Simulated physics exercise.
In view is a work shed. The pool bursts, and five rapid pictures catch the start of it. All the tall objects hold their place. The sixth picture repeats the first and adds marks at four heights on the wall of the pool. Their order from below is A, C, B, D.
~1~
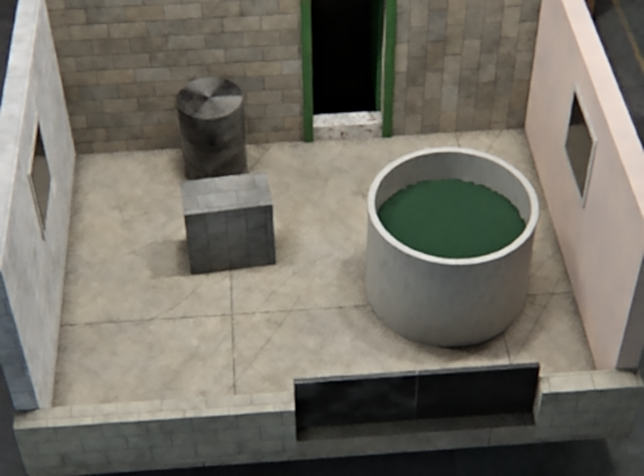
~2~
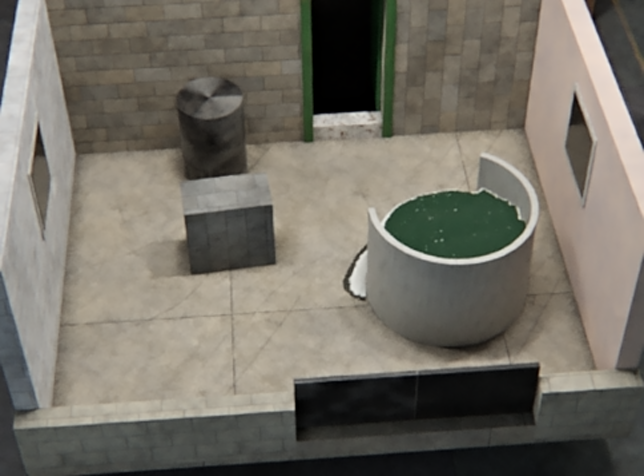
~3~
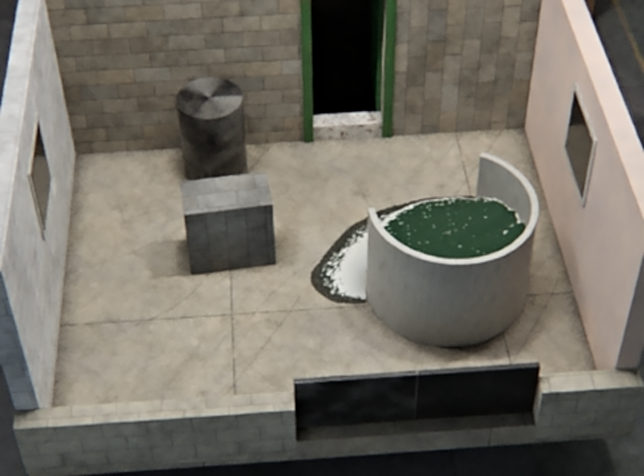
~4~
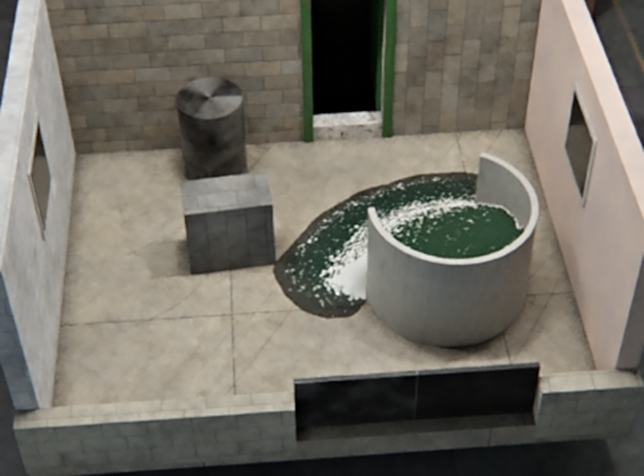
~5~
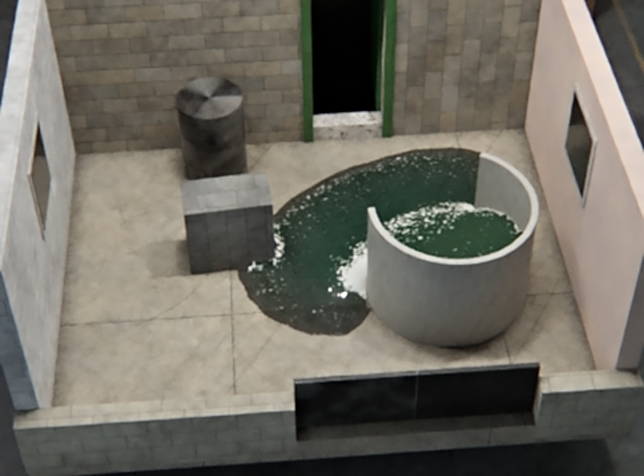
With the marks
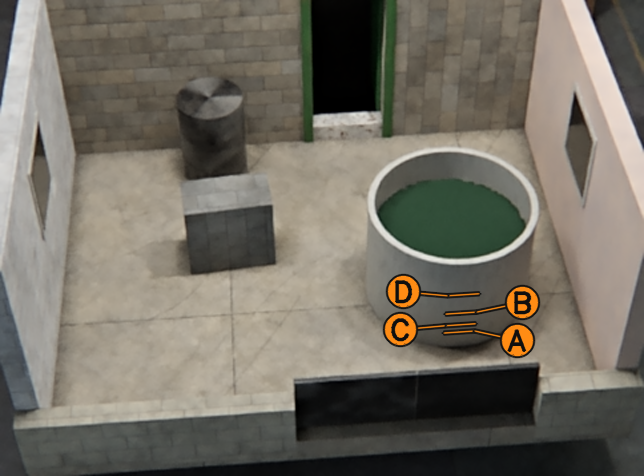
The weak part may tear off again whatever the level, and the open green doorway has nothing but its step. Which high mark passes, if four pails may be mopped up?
Use line B.
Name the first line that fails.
It is D.
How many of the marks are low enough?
Three of the four.
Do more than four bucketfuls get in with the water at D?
Yes, that goes wrong.
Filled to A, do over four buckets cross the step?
No, that is safe.
In orange, A at (459, 332); B at (461, 313); C at (460, 324); D at (463, 294); from the bottom up A, C, B, D.
For line A, nothing gets over.
For line B, a splash gets over, under a bucket.
For line C, nothing gets over.
For line D, about 9 bucketfuls get in.
